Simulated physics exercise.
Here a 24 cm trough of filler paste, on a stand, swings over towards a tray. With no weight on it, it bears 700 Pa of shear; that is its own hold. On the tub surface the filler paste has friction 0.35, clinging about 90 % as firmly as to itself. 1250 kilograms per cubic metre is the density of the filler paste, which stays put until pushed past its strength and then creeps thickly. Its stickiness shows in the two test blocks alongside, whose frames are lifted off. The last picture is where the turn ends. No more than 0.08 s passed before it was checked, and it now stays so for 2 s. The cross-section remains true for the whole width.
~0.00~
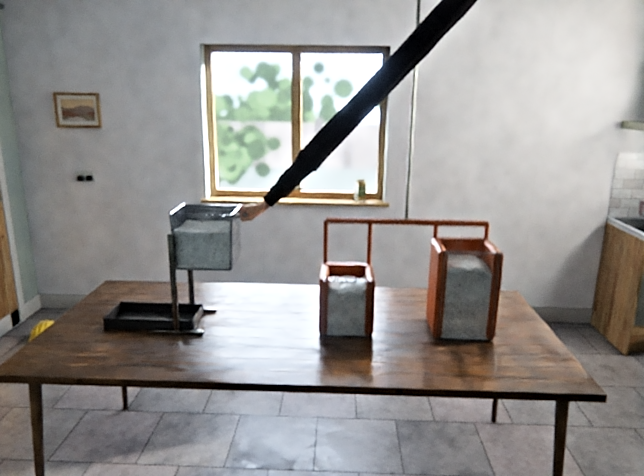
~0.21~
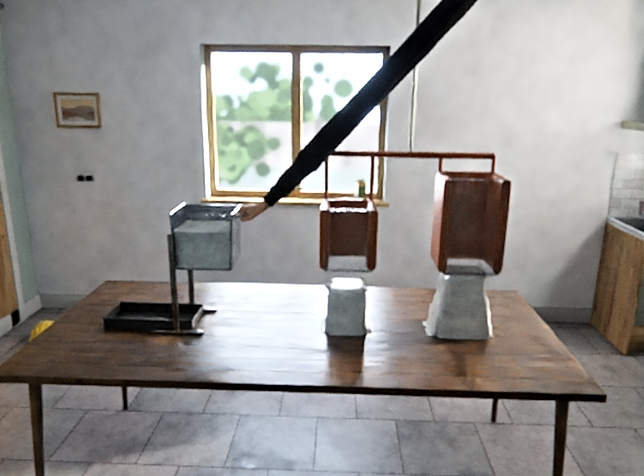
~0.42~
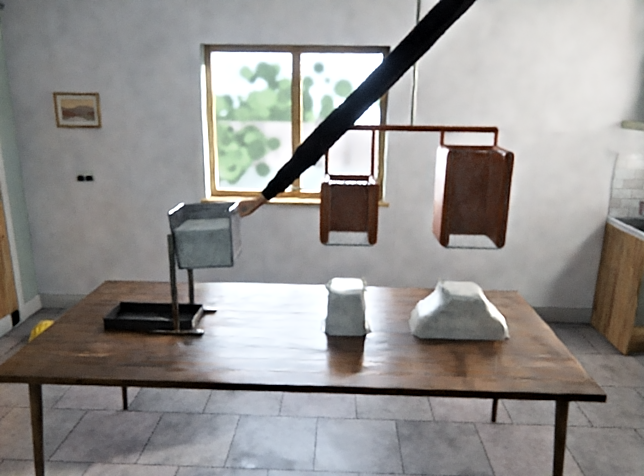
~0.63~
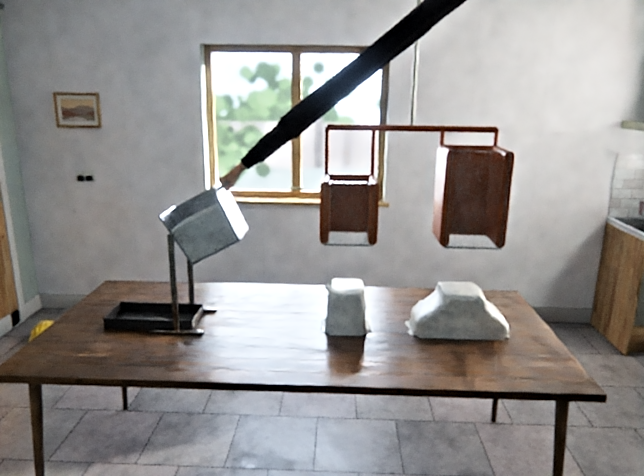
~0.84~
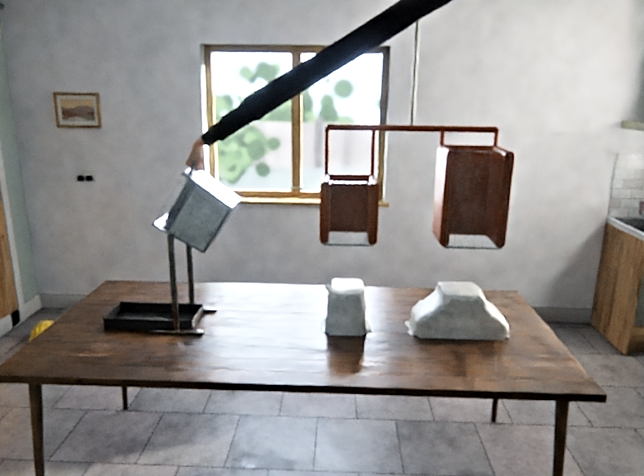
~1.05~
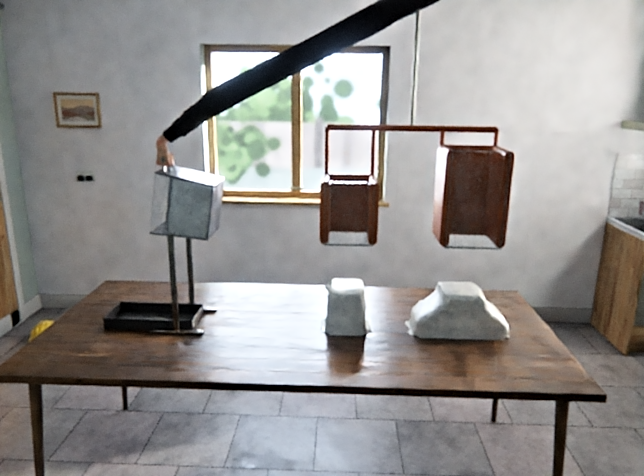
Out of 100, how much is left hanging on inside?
Around 100 out of 100.
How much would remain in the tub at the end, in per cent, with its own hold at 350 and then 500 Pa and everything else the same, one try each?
You'd see 65 percent the first time and 95 percent the second.
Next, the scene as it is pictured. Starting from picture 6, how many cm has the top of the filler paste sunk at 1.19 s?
Roughly 0 cm.
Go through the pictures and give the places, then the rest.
The first picture shows handle-side rim at (231, 215), tilt 0 degrees; top of the filler paste at (187, 231); blocks stand 22 cm, 33 cm (left to right).
The second picture shows handle-side rim at (231, 215), tilt 0 degrees; top of the filler paste at (187, 231); blocks stand 21 cm, 30 cm (left to right).
The third picture shows handle-side rim at (229, 211), tilt 4 degrees; top of the filler paste at (226, 229); blocks stand 21 cm, 22 cm (left to right).
The fourth picture shows handle-side rim at (211, 189), tilt 28 degrees; top of the filler paste at (220, 207); blocks stand 21 cm, 21 cm (left to right).
The fifth picture shows handle-side rim at (182, 174), tilt 58 degrees; top of the filler paste at (198, 187); blocks stand 21 cm, 21 cm (left to right).
The sixth picture shows handle-side rim at (155, 174), tilt 81 degrees; top of the filler paste at (176, 180); blocks stand 21 cm, 21 cm (left to right).
After 1.19 s, the tub is at 81 degrees and holds 100 %.
After 1.36 s, the tub is at 81 degrees and holds 100 %.
After 1.53 s, the tub is at 81 degrees and holds 100 %.
After 1.70 s, the tub is at 81 degrees and holds 100 %.
After 3.05 s, at the end, the tub is at 81 degrees and holds 100 %.
